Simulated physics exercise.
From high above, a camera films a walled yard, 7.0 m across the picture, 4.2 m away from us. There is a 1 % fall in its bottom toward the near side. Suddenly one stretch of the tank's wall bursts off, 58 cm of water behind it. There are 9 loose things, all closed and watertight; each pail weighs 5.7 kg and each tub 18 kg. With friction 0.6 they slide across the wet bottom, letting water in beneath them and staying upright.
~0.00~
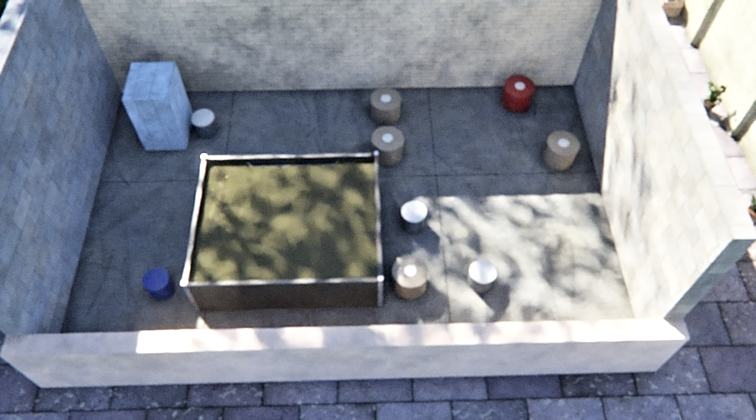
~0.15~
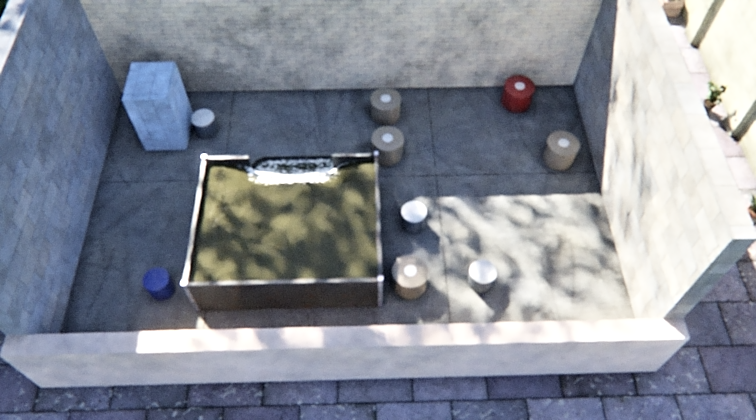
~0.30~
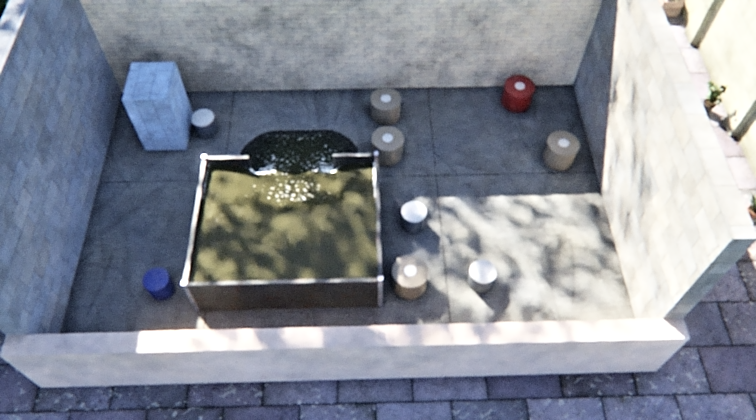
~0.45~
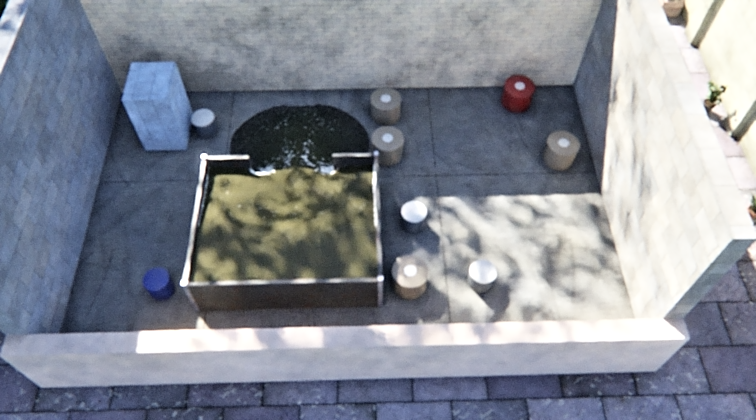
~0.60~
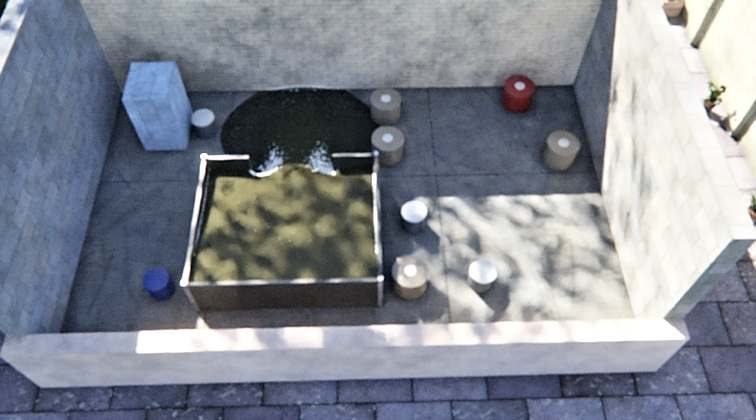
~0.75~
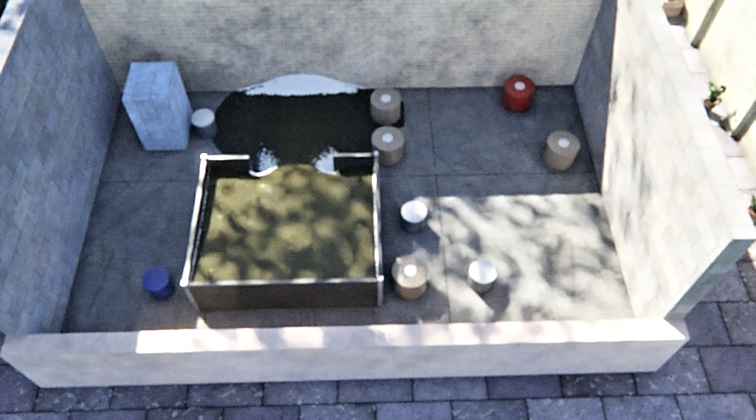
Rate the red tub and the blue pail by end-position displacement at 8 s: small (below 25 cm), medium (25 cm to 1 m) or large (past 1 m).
Red tub: Large; blue pail: Large.
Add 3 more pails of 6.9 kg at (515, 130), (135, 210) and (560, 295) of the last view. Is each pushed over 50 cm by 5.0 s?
Note, same order as listed: Beyond the limit, beyond the limit, inside the limit.
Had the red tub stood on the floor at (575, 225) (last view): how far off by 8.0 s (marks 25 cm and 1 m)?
Short answer: It goes only partway.
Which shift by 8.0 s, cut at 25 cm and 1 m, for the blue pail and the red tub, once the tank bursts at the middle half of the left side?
Outcome - blue pail: Modest displacement, red tub: No real movement.
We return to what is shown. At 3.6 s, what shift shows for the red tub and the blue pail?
80 and 5 cm or so by then.
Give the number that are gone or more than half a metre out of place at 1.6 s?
It comes to 0.
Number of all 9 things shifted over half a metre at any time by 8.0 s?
Result: 5.
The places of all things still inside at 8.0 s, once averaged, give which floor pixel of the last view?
About (433, 228).
After 1.6 s the red tub is near (520, 86), 0.0 m from its start, aground; the blue pail is near (156, 279), 0.0 m from its start, aground; 0 afloat.
After 3.6 s the red tub is near (570, 98), 0.7 m from its start, afloat; the blue pail is near (157, 283), 0.1 m from its start, aground; 1 afloat.
After 5.6 s the red tub is near (594, 184), 2.0 m from its start, afloat; the blue pail is near (182, 329), 0.8 m from its start, afloat; 3 afloat.
After 8.0 s the red tub is near (599, 270), 3.1 m from its start, aground; the blue pail is near (406, 314), 3.1 m from its start, afloat; 4 afloat.
